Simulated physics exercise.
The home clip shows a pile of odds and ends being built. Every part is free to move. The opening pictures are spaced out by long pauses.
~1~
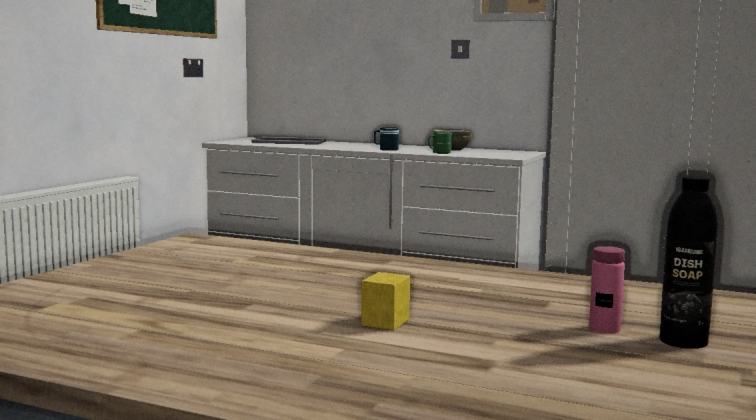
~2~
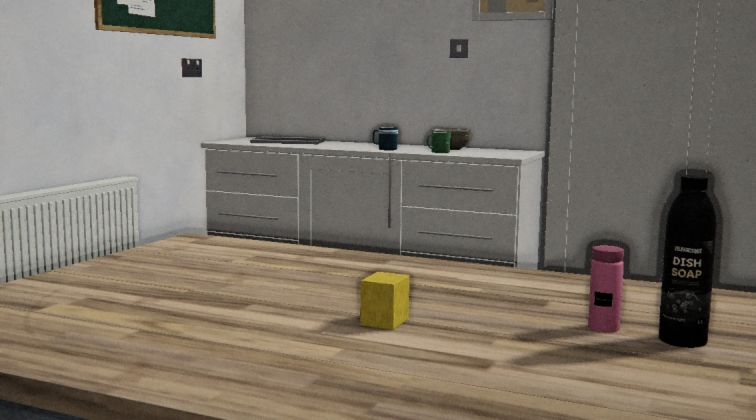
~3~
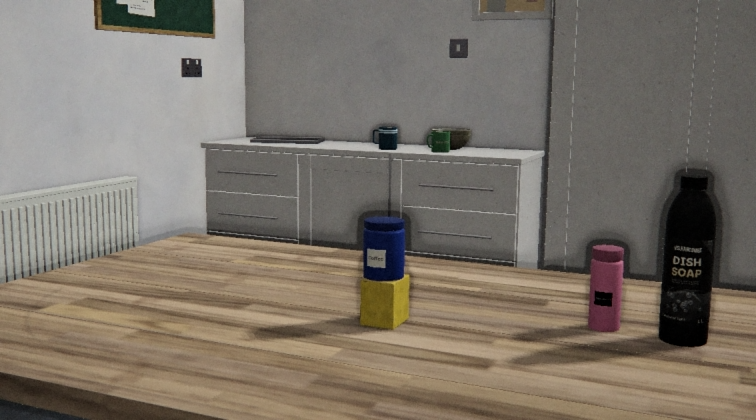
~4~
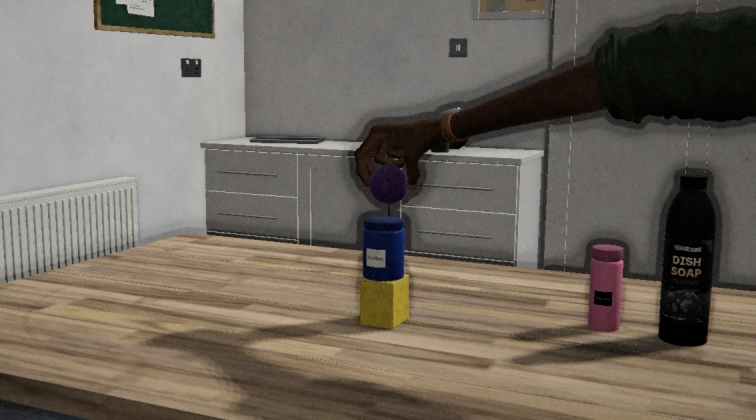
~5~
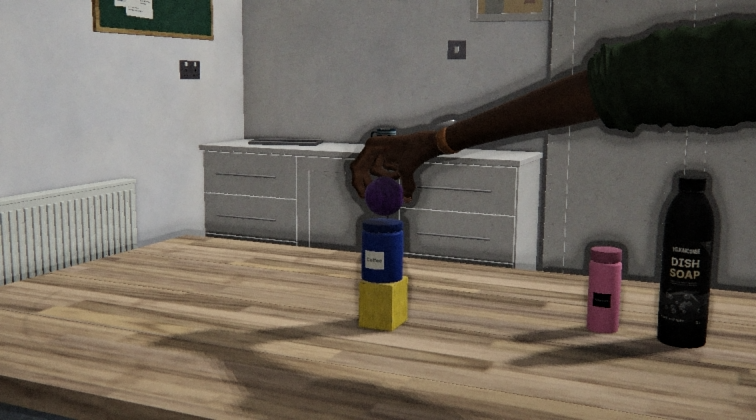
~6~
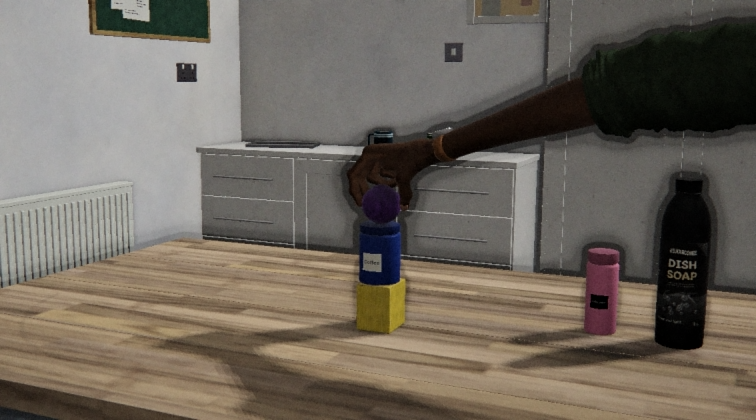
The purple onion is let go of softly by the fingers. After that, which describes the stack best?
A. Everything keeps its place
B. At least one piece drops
Answer: A.
Then, 0.30 s on from there, no change.
Then, 0.70 s on from there, purple onion resting near (381, 204).
In the end, all 5 unmoved. At the end, from the last picture's camera, purple onion near (381, 204). The pile stays up.
